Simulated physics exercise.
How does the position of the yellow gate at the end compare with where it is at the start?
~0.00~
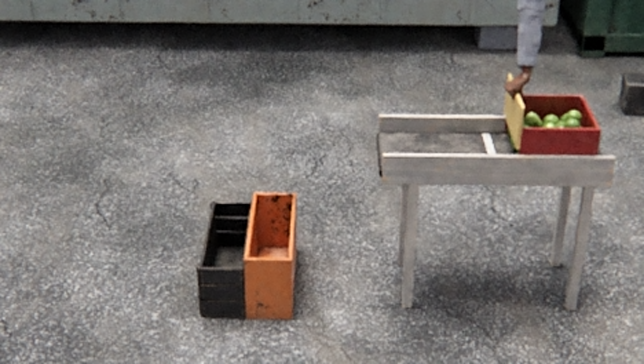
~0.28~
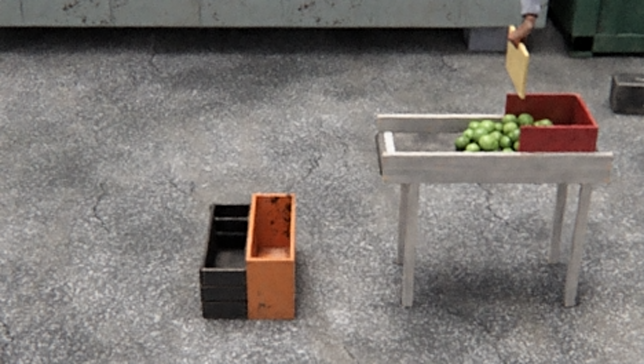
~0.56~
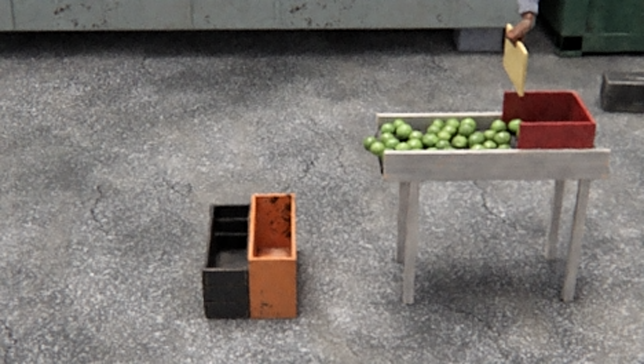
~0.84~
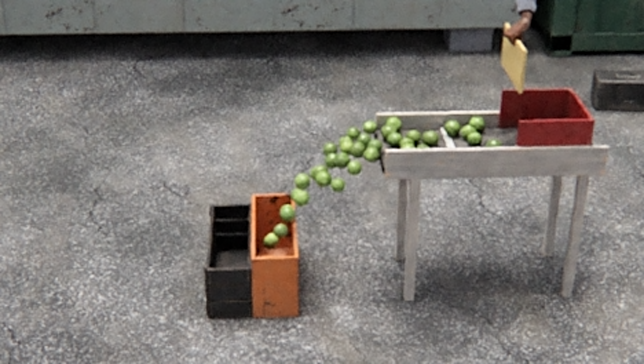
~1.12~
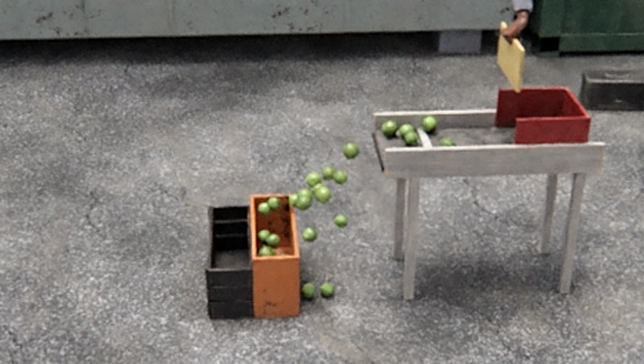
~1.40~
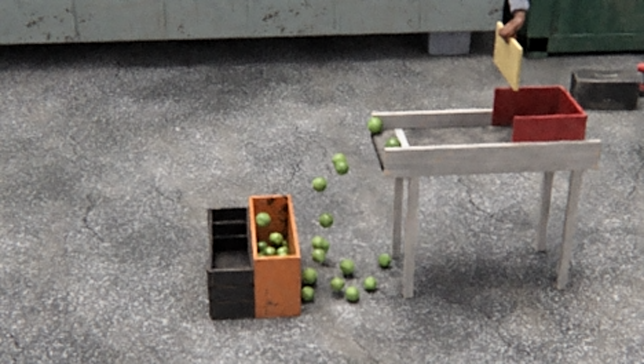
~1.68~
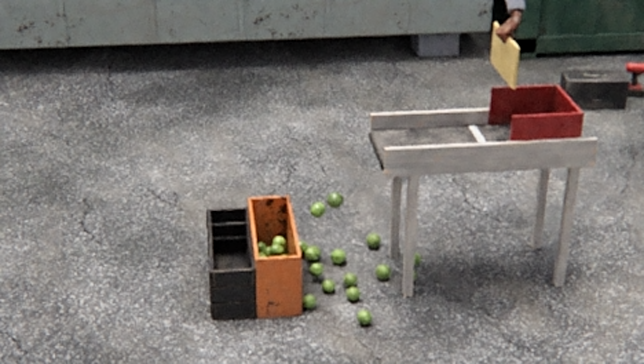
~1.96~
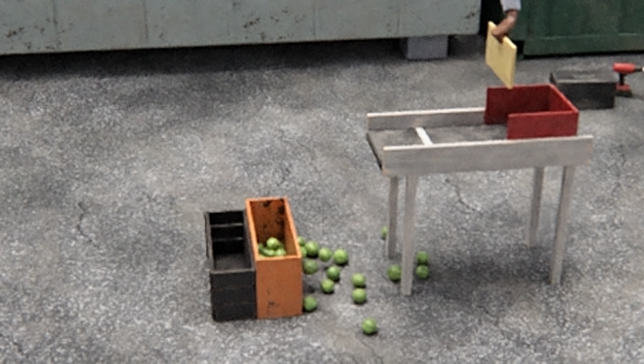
At the start the yellow gate stands against the left side of the red pen, closing it off. By the end it is held up by the hand, clear above the belt and the pen's open side.
